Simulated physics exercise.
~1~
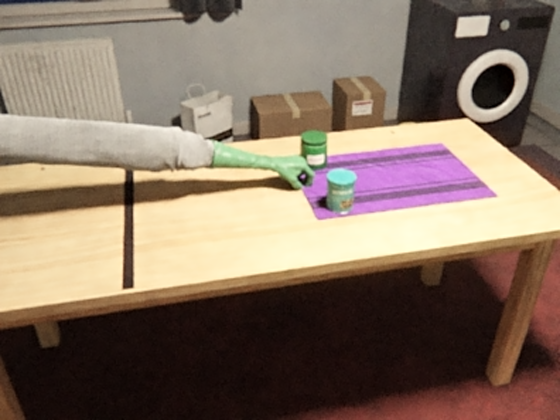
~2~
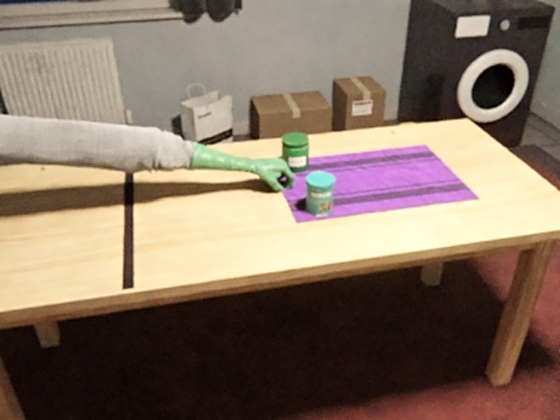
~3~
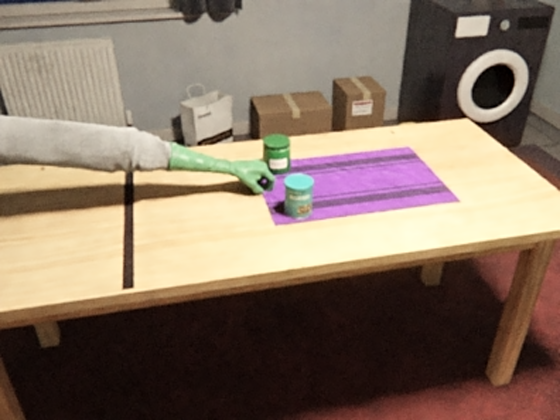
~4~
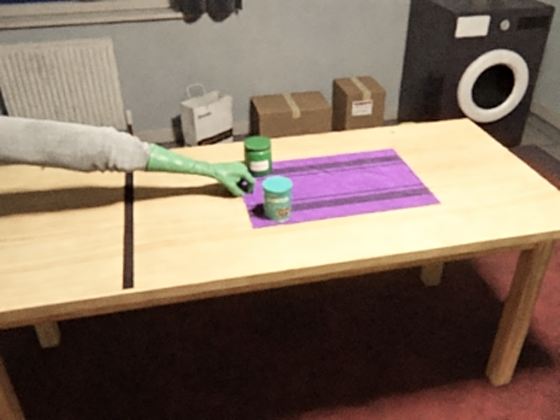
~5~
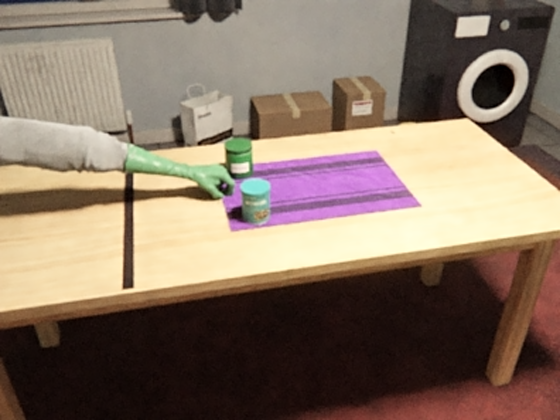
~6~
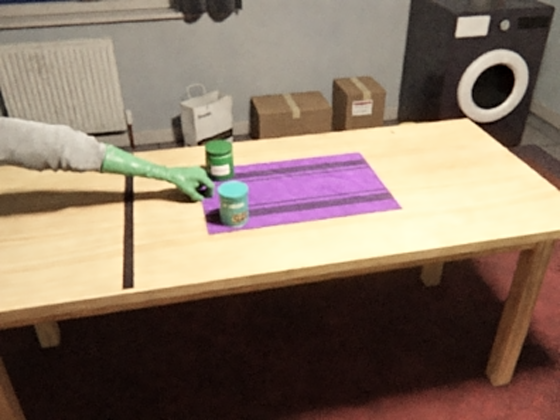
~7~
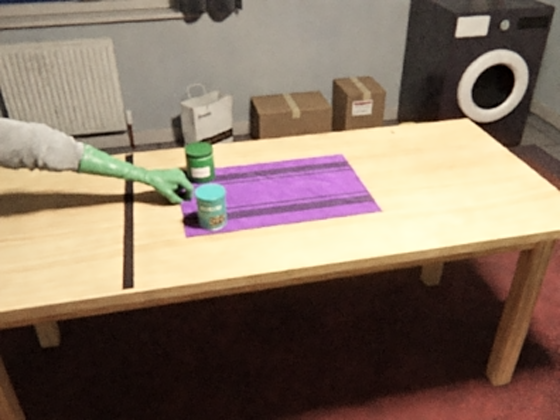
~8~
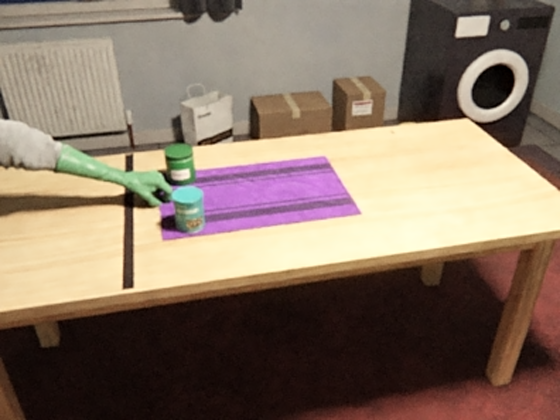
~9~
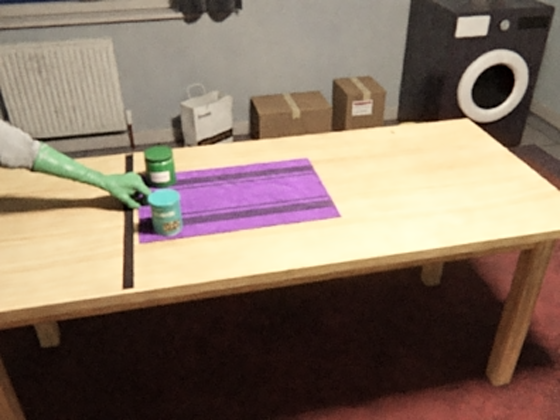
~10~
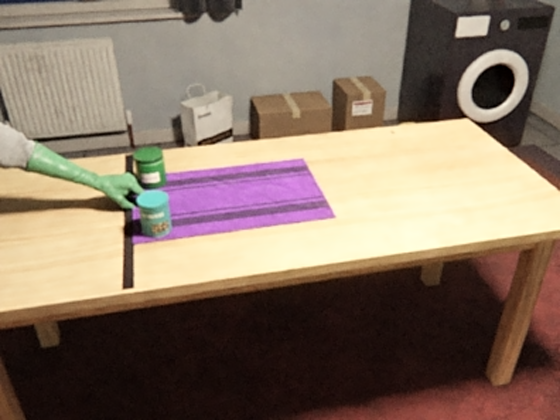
In a dim room with a radiator, cardboard boxes and a dark front-loading machine along the back wall, a pale wooden table is seen from slightly above by a still camera. A purple place mat with dark stripes lies right of centre, carrying a turquoise tin near its front left corner and a green jar behind it. A green-gloved hand in a grey sleeve, reaching from the left, tows the mat steadily leftward towards a dark strip of tape. Both containers ride along upright. The mat's left edge reaches the tape, with the tin and jar still standing on the cloth.
